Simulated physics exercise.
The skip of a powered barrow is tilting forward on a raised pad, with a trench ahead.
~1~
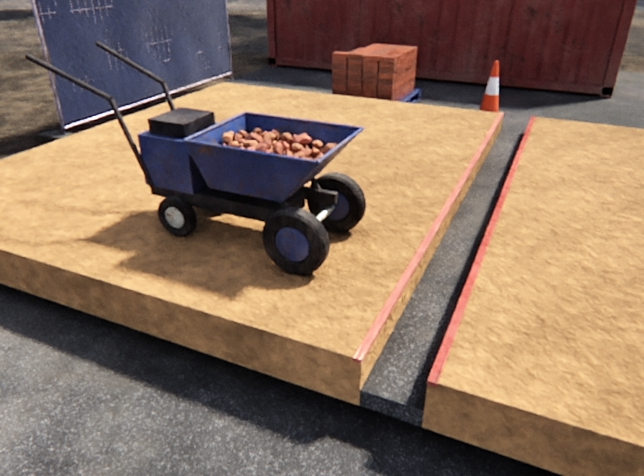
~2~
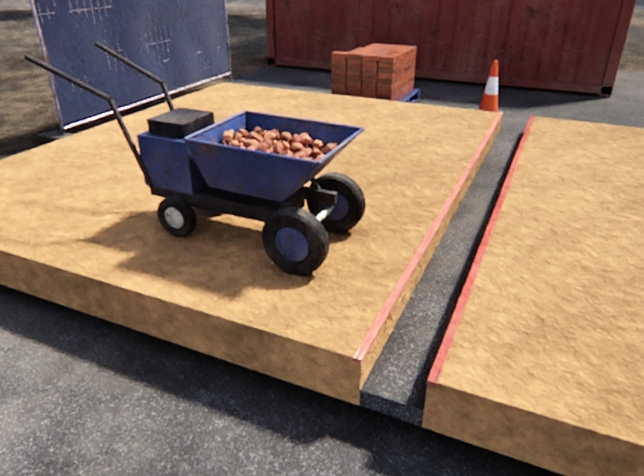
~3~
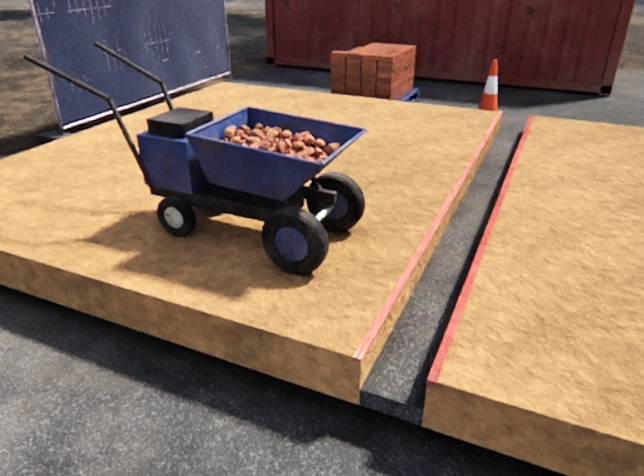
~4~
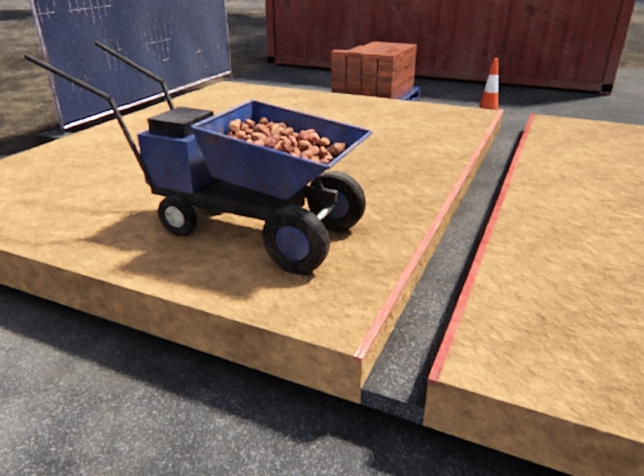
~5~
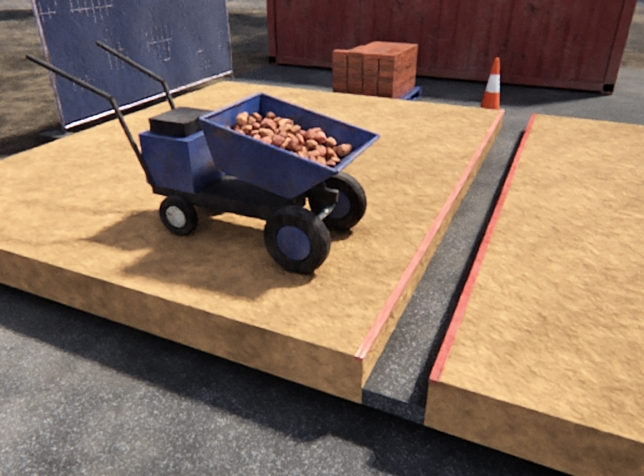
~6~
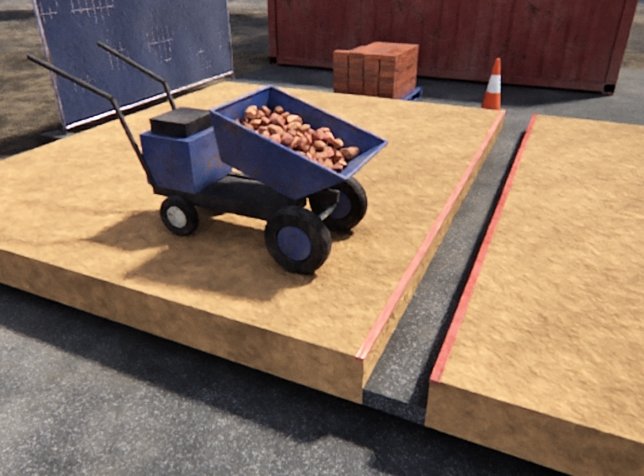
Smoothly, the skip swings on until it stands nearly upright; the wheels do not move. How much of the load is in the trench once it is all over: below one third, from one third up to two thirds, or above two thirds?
The trench will get the high band, above two thirds.
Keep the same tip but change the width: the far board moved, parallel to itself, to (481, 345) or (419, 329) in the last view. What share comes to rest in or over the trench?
First case 90 %, second case 50 %.
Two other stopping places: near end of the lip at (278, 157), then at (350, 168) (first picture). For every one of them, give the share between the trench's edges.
About 50 %, then 80 %.
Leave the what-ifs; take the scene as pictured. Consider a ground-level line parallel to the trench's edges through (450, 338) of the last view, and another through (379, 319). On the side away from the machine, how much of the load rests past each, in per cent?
I'd say some 0 in a hundred, and after that 100 in a hundred.
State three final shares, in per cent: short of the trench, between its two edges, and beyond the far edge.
I'd say about 5 per cent short, about 90 between and about 5 beyond.
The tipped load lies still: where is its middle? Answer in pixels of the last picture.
Near (438, 290), more or less.
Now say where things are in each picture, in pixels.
In the first frame, lip of the skip at (317, 163), level; top of the load at (271, 151), lumps of rubble; first edge of the trench at (380, 320); far edge at (449, 339), the trench over half as wide as the skip, and about half as deep as wide.
In the second frame, lip of the skip at (318, 164), level; top of the load at (260, 149).
In the third frame, lip of the skip at (321, 165), tipped barely; top of the load at (262, 147).
In the fourth frame, lip of the skip at (328, 168), tipped a little; top of the load at (256, 139).
In the fifth frame, lip of the skip at (336, 172), tipped a little; top of the load at (263, 134).
In the sixth frame, lip of the skip at (346, 180), tipped clearly; top of the load at (269, 133); first edge of the trench at (382, 319); far edge at (451, 337).
Soon, skip tipped steeply; all in the skip.
A while on, skip tipped right over; about two thirds in the skip; a small part short of the trench; about a quarter in or heaped over the trench; a stray few falling.
Towards the end, skip tipped right over; a stray few in the skip; a small part short of the trench; most in or heaped over the trench; a stray few beyond it.
Finally, skip tipped right over; a small part short of the trench; most in or heaped over the trench; a stray few beyond it.
